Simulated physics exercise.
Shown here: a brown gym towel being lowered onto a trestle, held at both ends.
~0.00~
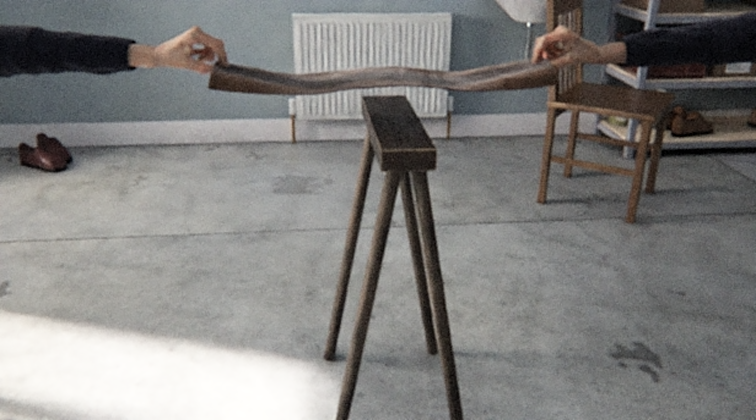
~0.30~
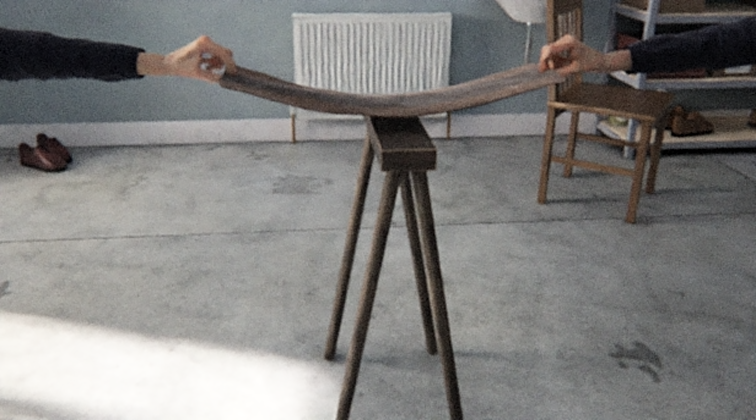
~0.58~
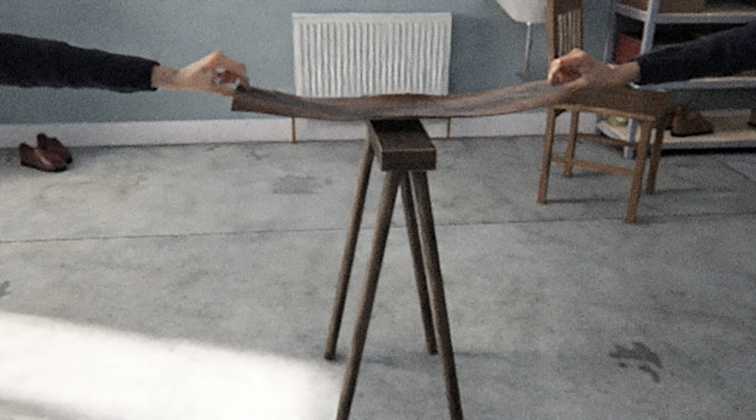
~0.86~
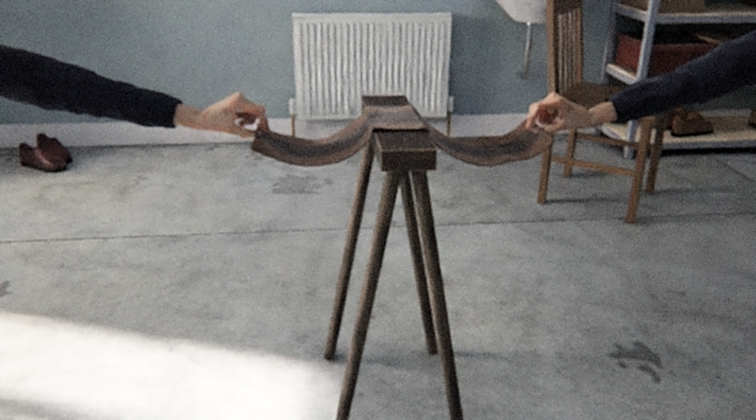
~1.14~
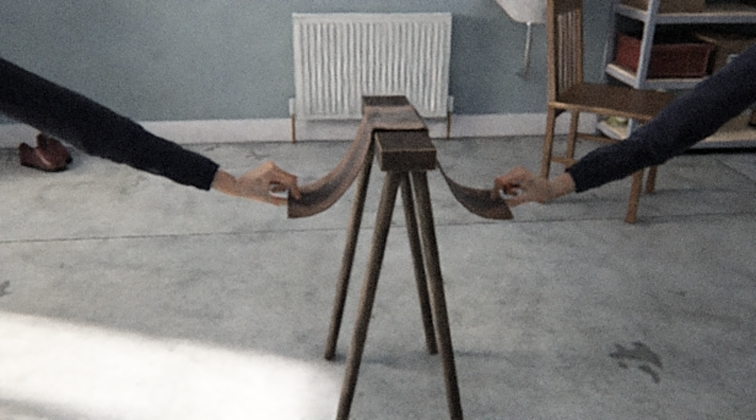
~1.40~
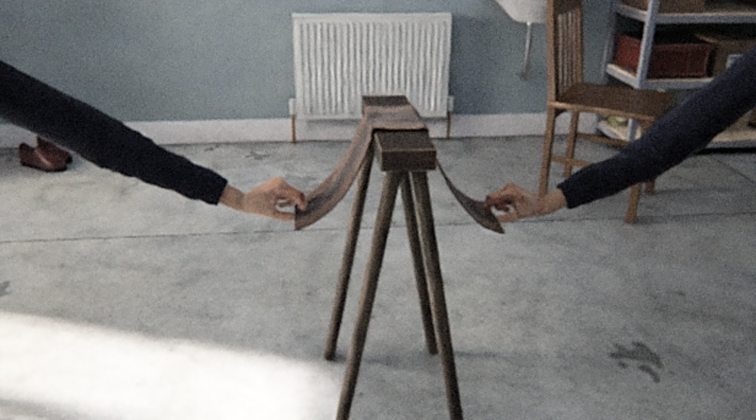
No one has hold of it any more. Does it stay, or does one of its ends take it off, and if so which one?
I expect it will not budge.
By 2.06 s, gym towel hanging on both sides, left end near (393, 234), right end near (375, 240).
By 2.90 s, gym towel hanging on both sides, left end near (383, 237), right end near (382, 246).
When it is over, gym towel hanging on both sides, left end near (349, 238), right end near (420, 250). The brown gym towel keeps its place.
